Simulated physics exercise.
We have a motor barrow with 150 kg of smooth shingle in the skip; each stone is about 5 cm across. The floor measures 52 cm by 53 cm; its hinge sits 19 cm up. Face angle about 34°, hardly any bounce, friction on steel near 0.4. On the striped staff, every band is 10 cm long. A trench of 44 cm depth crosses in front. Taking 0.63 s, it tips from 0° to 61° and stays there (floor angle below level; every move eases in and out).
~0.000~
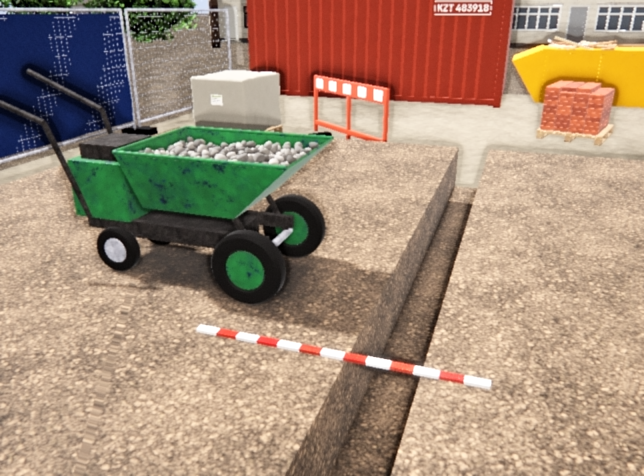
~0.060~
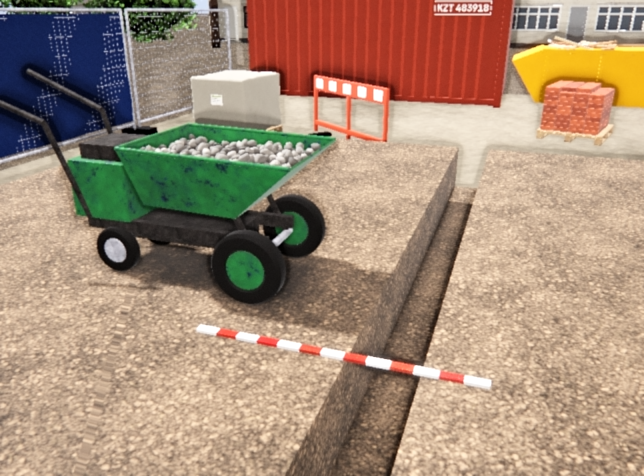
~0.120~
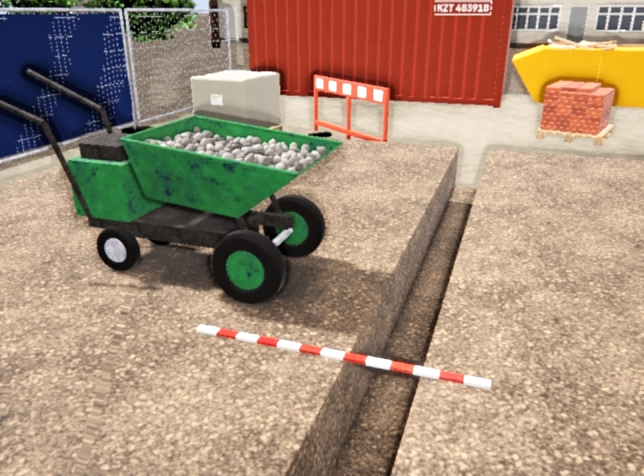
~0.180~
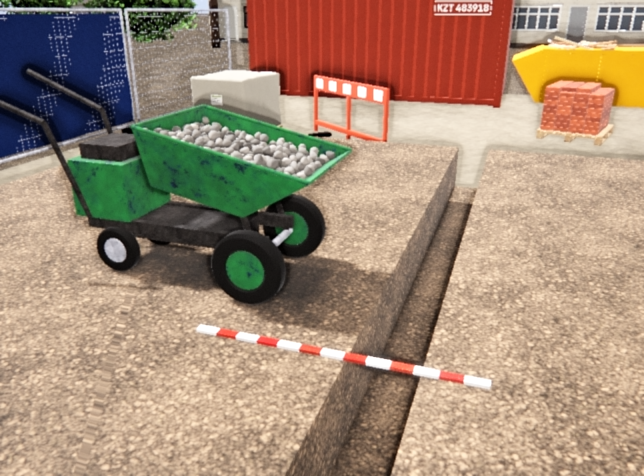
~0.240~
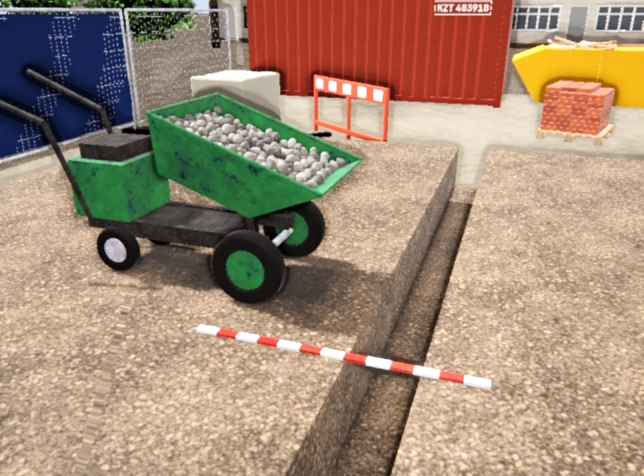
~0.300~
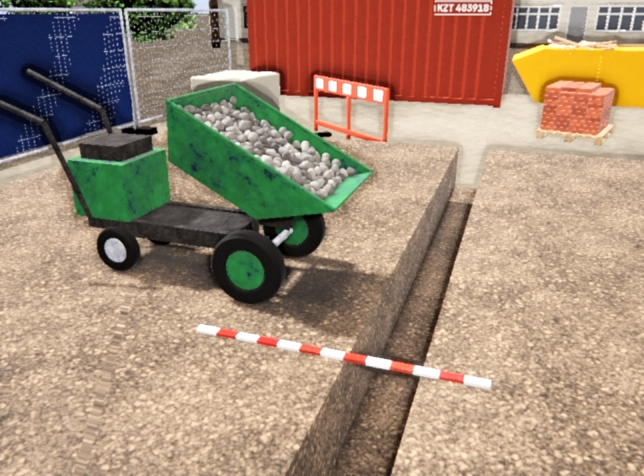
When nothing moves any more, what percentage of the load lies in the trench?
68 %.
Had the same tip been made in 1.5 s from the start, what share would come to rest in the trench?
Estimate: About 90 %.
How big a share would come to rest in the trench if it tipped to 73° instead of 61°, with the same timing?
Some 80% would finish there.
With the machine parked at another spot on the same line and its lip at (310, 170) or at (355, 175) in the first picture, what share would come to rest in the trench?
45 %, then 10 %.
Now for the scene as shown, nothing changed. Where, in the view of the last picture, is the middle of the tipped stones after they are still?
Somewhere near pixel (424, 356).
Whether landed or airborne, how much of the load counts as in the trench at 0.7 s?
By that moment, roughly 20 per cent of the load.
After 0.5 s the floor is at 51°; 100 % in the skip; the foremost stones are at (354, 225).
After 0.7 s the floor is at 61°; 80 % in the skip, 1 % short of the trench, 20 % in the trench; the foremost stones are at (431, 291).
After 1.1 s the floor is at 61°; 22 % in the skip, 48 % in the trench, 30 % past the trench; the foremost stones are at (577, 316).
After 3.0 s the floor is at 61°; 0 % in the skip, 68 % in the trench, 32 % past the trench; the foremost stones are past the picture's edge.
